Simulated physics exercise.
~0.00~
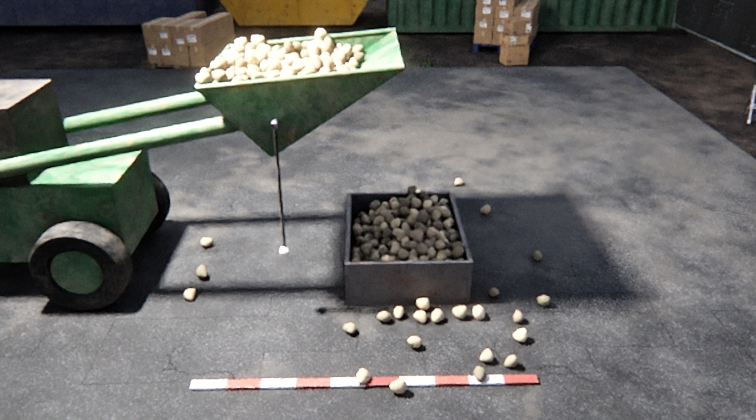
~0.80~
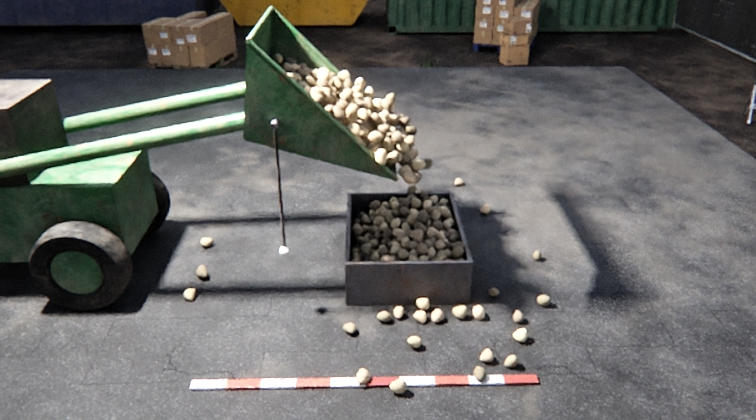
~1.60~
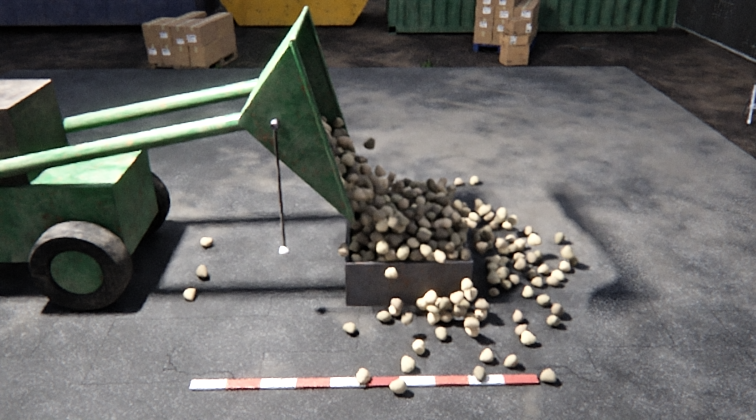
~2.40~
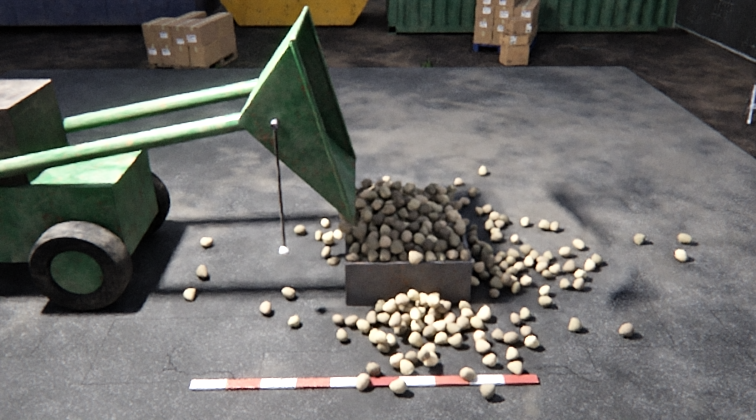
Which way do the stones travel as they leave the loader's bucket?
They move to the right, sliding down out of the bucket onto the bin, with many spilling beyond it.
